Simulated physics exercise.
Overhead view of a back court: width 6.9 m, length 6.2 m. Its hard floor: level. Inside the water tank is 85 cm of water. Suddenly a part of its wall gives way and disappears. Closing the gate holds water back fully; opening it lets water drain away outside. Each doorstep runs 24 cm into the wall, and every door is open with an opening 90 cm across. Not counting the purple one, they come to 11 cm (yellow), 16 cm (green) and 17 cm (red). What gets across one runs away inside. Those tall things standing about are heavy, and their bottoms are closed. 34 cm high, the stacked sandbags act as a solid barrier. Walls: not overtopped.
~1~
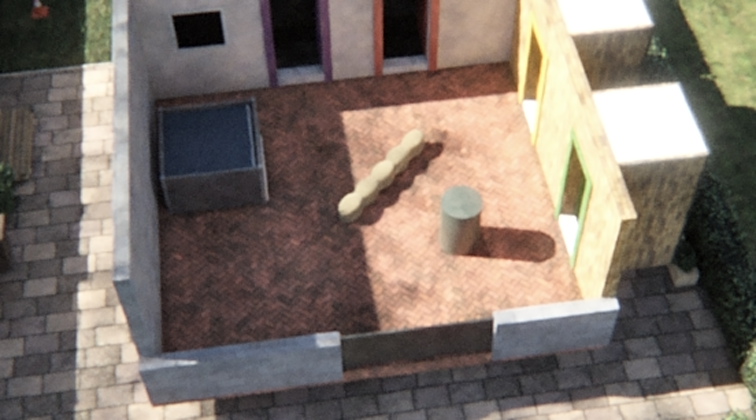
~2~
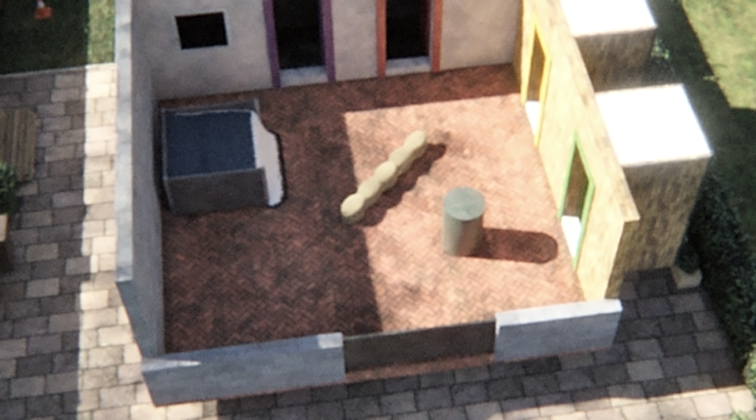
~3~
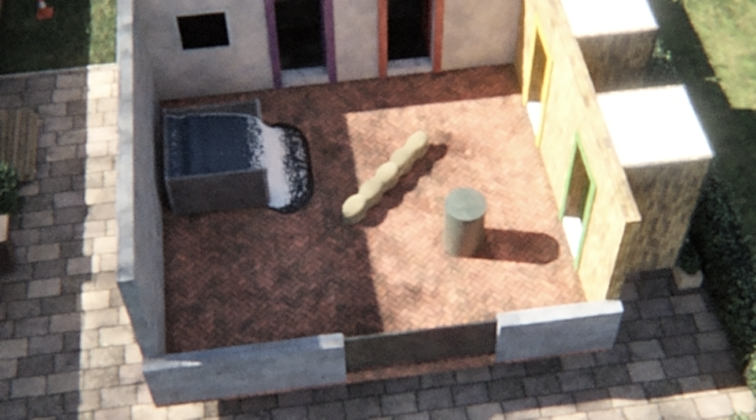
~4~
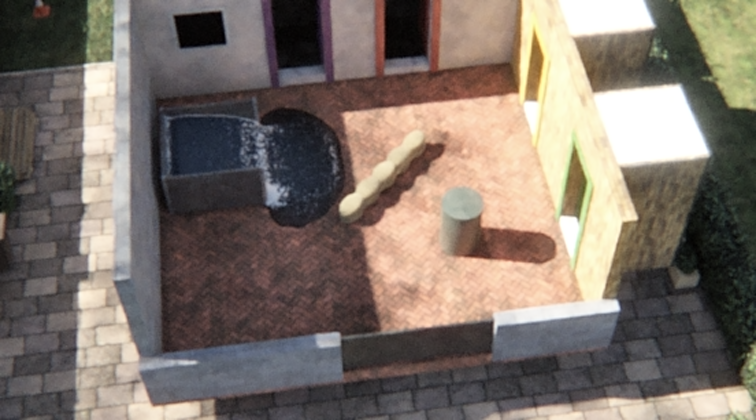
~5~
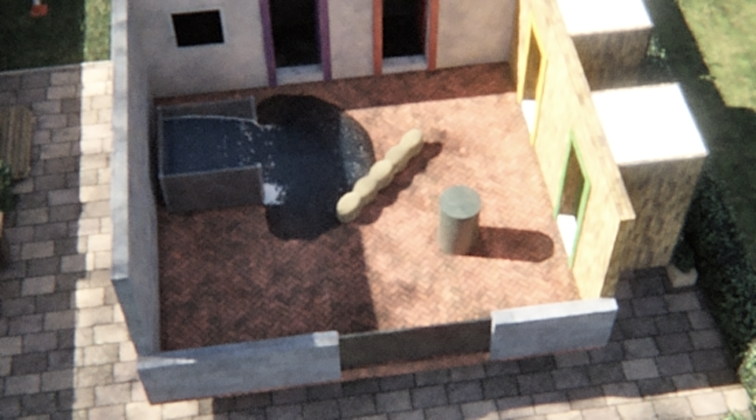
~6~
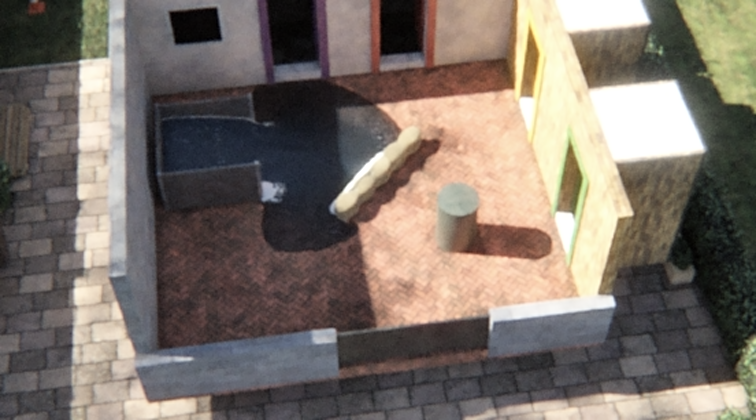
In a walled brick courtyard seen from above, the right side of a water tank suddenly gave way, and dark water gushed out, spreading across the floor to the stacked sandbags and toward the back wall.
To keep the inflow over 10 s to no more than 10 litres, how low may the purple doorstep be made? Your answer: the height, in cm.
No lower than about 6.5 cm.
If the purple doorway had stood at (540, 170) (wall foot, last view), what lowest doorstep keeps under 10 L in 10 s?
Close to 5.0 cm at the least.
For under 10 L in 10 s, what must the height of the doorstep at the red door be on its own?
I'd raise red to close to 30 cm.
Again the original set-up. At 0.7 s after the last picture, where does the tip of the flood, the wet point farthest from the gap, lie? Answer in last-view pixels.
At about (515, 93).
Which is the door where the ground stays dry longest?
Answer: Green.
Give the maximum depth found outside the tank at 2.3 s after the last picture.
Max depth: Around 38 cm.
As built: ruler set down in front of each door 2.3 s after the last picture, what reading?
Lab note, depth in cm: Yellow 16; green 0; red 26; purple 5.
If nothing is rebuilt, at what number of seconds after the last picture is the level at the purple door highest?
The level tops out around 0.6 s.
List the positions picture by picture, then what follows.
The first frame shows the water tank at (210, 141) is whole and still, 85 cm deep; the purple door at (298, 45) is dry.
In the second frame, the gap is at (261, 158), the front 0.3 m out at (283, 183); the back of the water tank holds 85 cm.
In the third frame, the gap is at (263, 159), the front 0.7 m out at (309, 191); the back of the water tank holds 79 cm.
In the fourth frame, the gap is at (260, 160), the front 1.4 m out at (341, 176); the back of the water tank holds 73 cm.
In the fifth frame, the front is at (372, 173), 2.0 m from the gap at (258, 159); 5.2 m2 of floor is wet, 71 cm left at the back.
In the sixth frame, the front is at (401, 144), 2.7 m from the gap at (256, 157); 6.8 m2 of floor is wet, 64 cm left at the back; 0.2 m in a straight line remain to the purple door at (295, 42).
Then, 0.7 s after the last picture water covers 30 % of the floor, deepest (40 cm) near (358, 177); 9 cm at the purple door, 0 litres in over its 21 cm doorstep.
Then, 2.3 s after the last picture water covers 45 % of the floor, deepest (38 cm) near (498, 68); 5 cm at the purple door, 0 litres in over its 21 cm doorstep.
Then, 9.3 s after the last picture water covers 95 % of the floor, deepest (14 cm) near (187, 213); 4 cm at the purple door, 0 litres in over its 21 cm doorstep.
At the purple door as built, the water peaked near 9 cm, 0.7 s after the last picture.
Run again over the same 10 s with other heights there, 15 litres in over 5.5 cm, 5 litres over 7.5 cm. The limit of 10 litres is kept from about 6.5 cm up.
